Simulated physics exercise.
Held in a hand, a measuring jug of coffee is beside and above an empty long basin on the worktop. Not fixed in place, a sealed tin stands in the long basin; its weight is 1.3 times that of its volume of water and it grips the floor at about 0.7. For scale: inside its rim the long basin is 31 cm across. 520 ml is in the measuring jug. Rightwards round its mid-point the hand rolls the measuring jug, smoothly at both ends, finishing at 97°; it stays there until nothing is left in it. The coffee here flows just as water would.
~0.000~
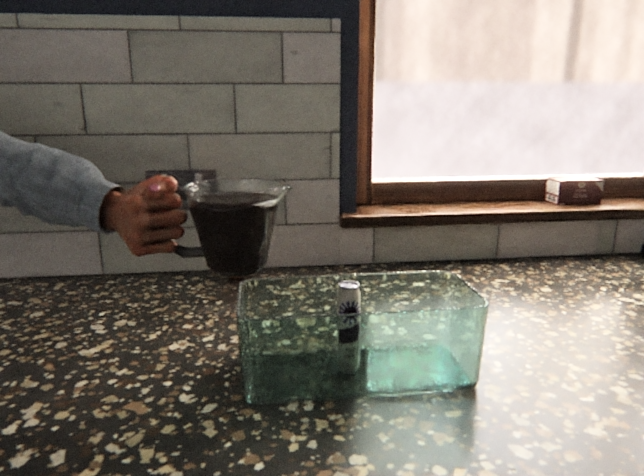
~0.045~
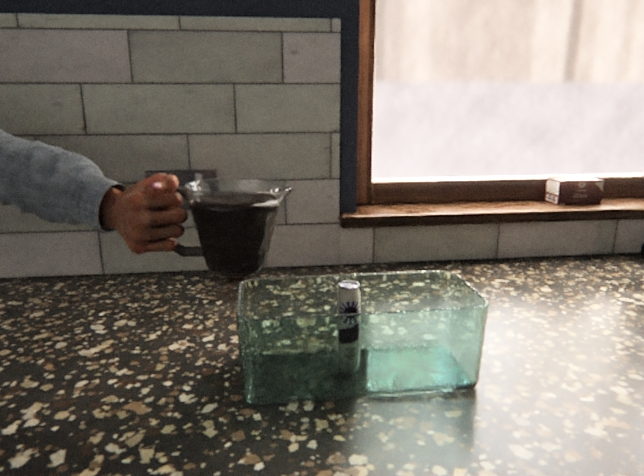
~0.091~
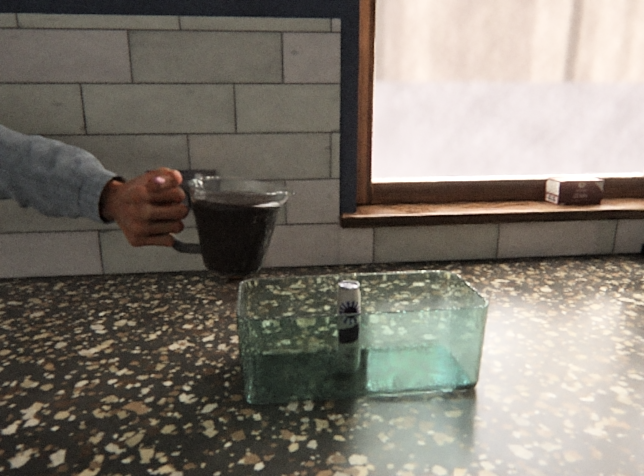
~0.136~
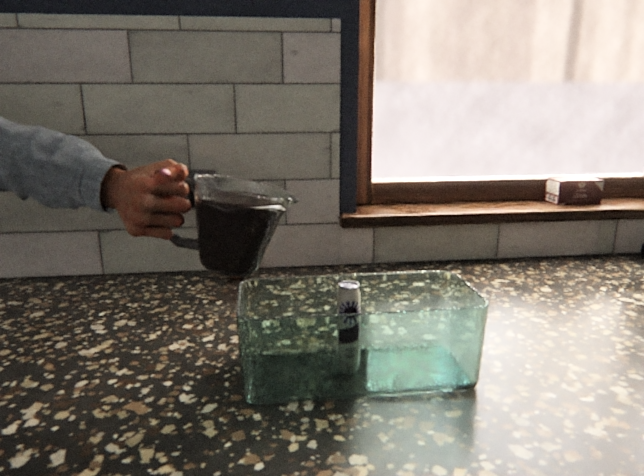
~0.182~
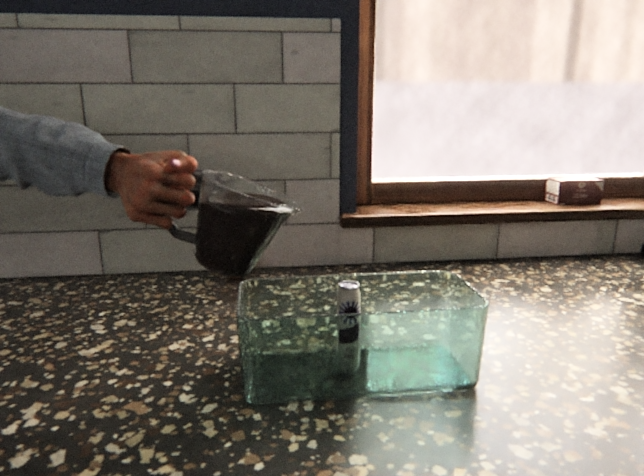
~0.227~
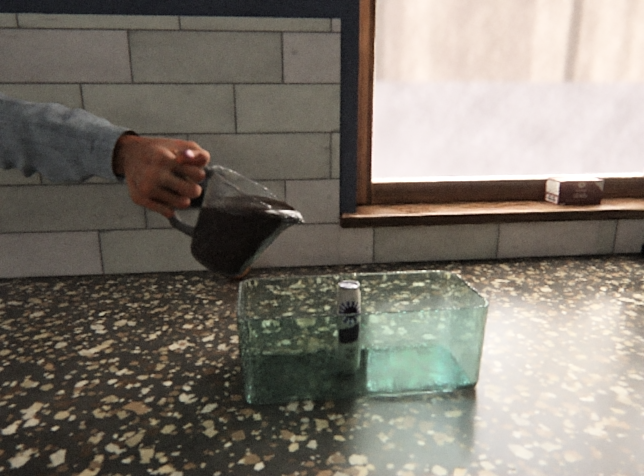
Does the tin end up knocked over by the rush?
Looks like it can take it.
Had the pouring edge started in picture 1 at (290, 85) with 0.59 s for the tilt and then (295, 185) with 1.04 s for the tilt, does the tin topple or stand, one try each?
Try 1: Tipped over; try 2: Still standing.
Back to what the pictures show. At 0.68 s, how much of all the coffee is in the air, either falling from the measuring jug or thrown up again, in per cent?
About 6 per cent.
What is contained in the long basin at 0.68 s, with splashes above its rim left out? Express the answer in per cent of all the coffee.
About 86 per cent.
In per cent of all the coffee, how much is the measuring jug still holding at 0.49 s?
At that time about 44 in a hundred parts are still held.
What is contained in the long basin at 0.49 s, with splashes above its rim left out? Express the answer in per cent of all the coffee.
I reckon close to 38 percent of it.
Then, 0.49 s in, the tilt is 90° and 44 per cent is still to pour; the tin stands where it began.
Then, 0.68 s in, the tilt is 97° and 8 per cent is still to pour; the tin stands where it began.
Then, 0.87 s in, the tilt is 97° and 1 per cent is still to pour; the tin stands where it began.
Then, 1.09 s in, the tilt is 97° and 0 per cent is still to pour; the tin stands where it began.
Finally, the tin stands where it began.
